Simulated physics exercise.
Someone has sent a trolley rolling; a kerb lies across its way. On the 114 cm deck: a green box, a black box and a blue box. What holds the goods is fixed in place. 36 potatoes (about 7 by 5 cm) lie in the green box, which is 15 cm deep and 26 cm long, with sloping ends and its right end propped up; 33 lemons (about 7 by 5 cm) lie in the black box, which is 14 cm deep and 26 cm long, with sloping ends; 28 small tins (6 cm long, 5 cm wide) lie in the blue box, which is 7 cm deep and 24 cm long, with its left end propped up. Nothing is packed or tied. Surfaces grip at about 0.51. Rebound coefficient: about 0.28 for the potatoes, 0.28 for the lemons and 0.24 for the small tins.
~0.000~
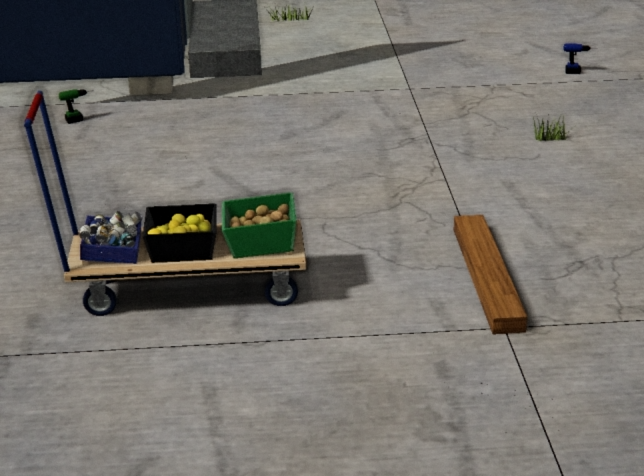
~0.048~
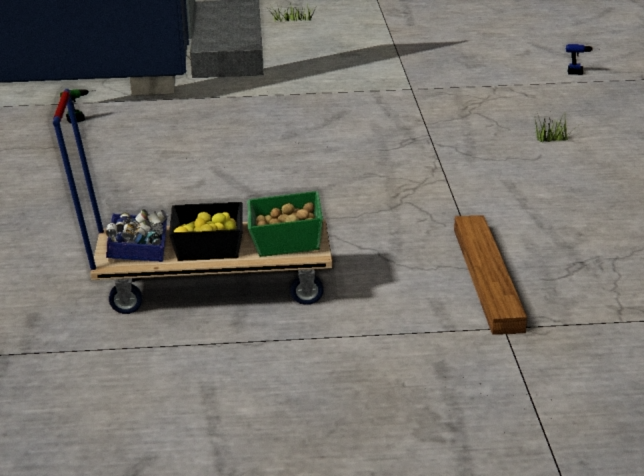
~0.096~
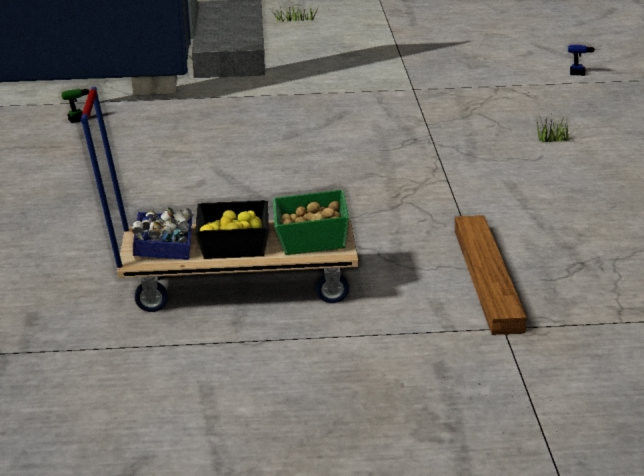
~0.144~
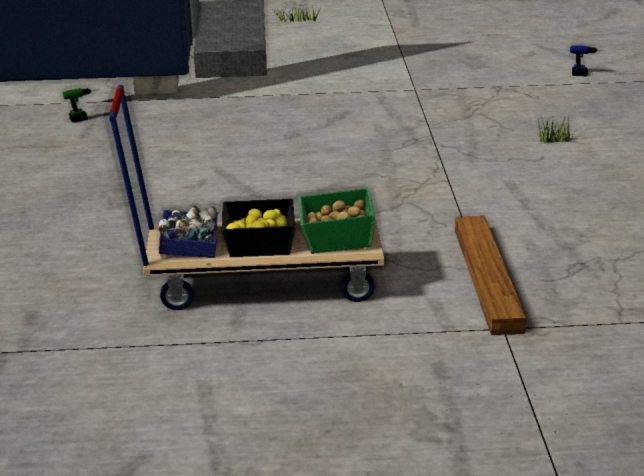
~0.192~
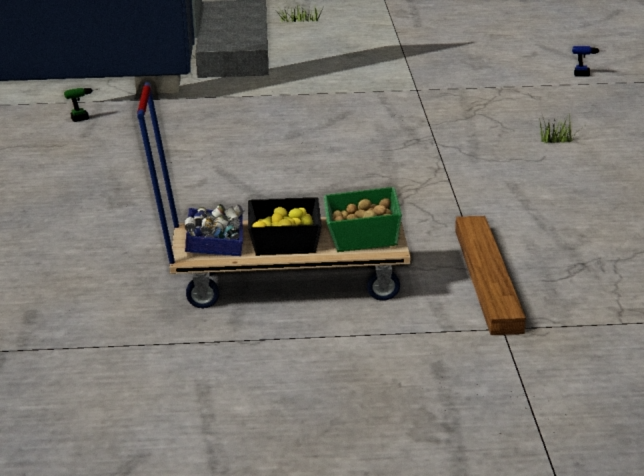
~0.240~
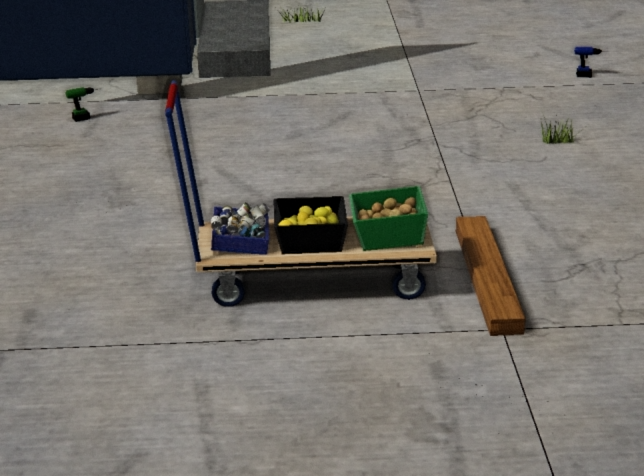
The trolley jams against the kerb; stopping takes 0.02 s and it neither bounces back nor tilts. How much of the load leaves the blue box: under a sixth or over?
Out of the blue box go over a sixth of the small tins.
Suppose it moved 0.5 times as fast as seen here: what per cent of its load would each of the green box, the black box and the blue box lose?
Then green box 0, black box 0, blue box 10 per cent.
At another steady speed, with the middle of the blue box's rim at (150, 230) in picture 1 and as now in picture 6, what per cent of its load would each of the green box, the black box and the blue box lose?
Then green box 0, black box 0, blue box 30 per cent.
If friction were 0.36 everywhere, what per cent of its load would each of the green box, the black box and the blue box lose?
Then green box 0, black box 10, blue box 30 per cent.
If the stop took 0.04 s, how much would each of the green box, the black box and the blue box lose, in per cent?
Then green box 0, black box 10, blue box 30 per cent.
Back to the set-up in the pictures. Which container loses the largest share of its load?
It is the blue box.
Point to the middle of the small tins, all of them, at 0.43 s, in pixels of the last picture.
Around (307, 220).
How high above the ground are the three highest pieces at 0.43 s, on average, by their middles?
Roughly 50 cm.
After 0.33 s, the wheels strike.
After 0.43 s, the green box has all 36, the black box has all 33 and the blue box is down by 4 of 28.
After 0.55 s, the green box is down by 2 of 36, the black box is down by 4 of 33 and the blue box is down by 8 of 28.
After 0.78 s, the green box is down by 2 of 36, the black box is down by 4 of 33 and the blue box is down by 9 of 28.
Final count (at 1.28 s), the green box is down by 2 of 36, the black box is down by 5 of 33 and the blue box is down by 9 of 28. Asked share, 9 of 28, 32 per cent.
